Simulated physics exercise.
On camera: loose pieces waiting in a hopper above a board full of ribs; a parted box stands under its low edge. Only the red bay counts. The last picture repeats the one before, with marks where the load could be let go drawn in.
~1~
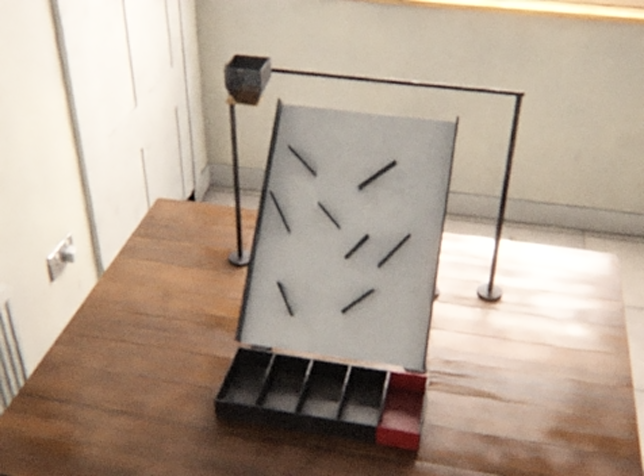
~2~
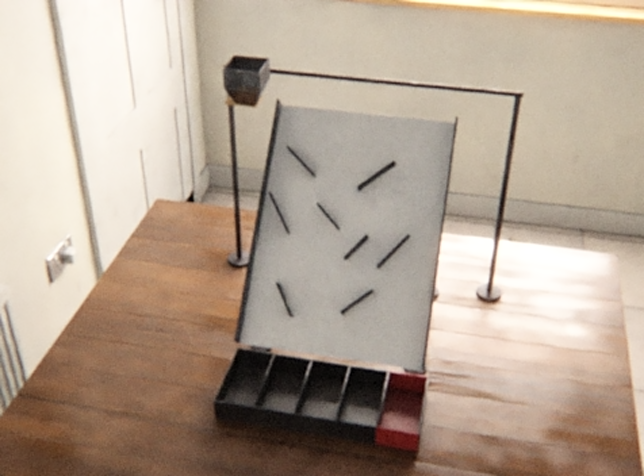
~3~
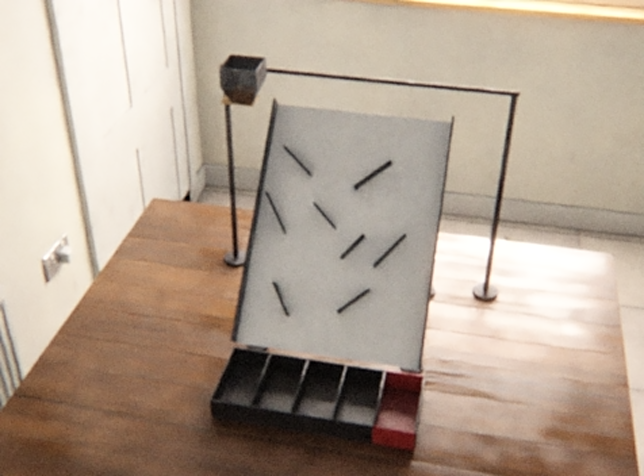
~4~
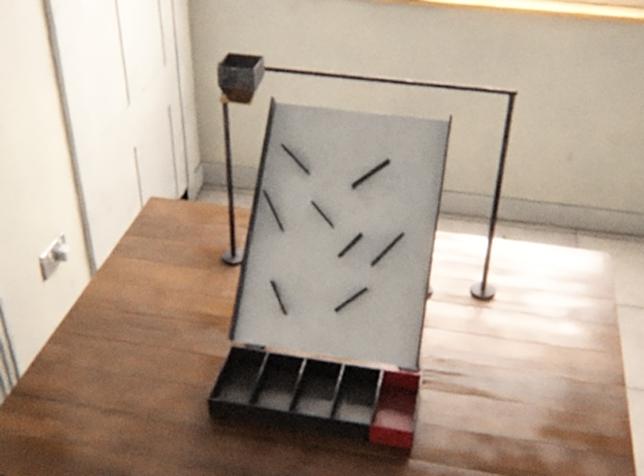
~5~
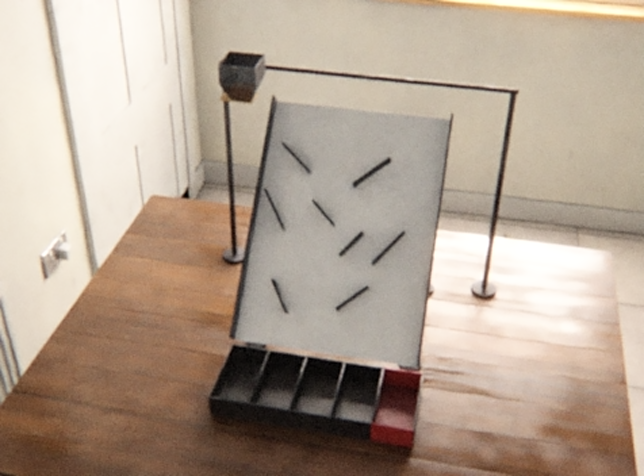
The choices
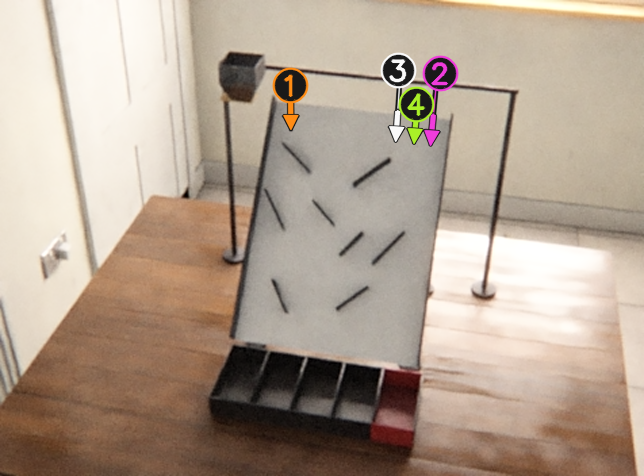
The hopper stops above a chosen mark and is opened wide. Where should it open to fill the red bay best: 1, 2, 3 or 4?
Best: 2.
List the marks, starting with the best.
The order is 2, 4, 3, 1.
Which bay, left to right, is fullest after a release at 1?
It is the second one.
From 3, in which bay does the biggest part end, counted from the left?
The second.
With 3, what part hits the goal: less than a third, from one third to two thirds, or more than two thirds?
Less than a third.
On the marked copy, mark 1 meets the board at (290, 124); mark 2 meets the board at (431, 140); mark 3 meets the board at (396, 136); mark 4 meets the board at (414, 138).
Choosing 1, none in the red bay, nearly all in other bays, a stray few outside the box.
Choosing 2, about two thirds in the red bay, about a quarter in other bays, a small part outside the box.
Choosing 3, about a quarter in the red bay, most in other bays.
Choosing 4, about a third in the red bay, about half in other bays, a stray few outside the box.
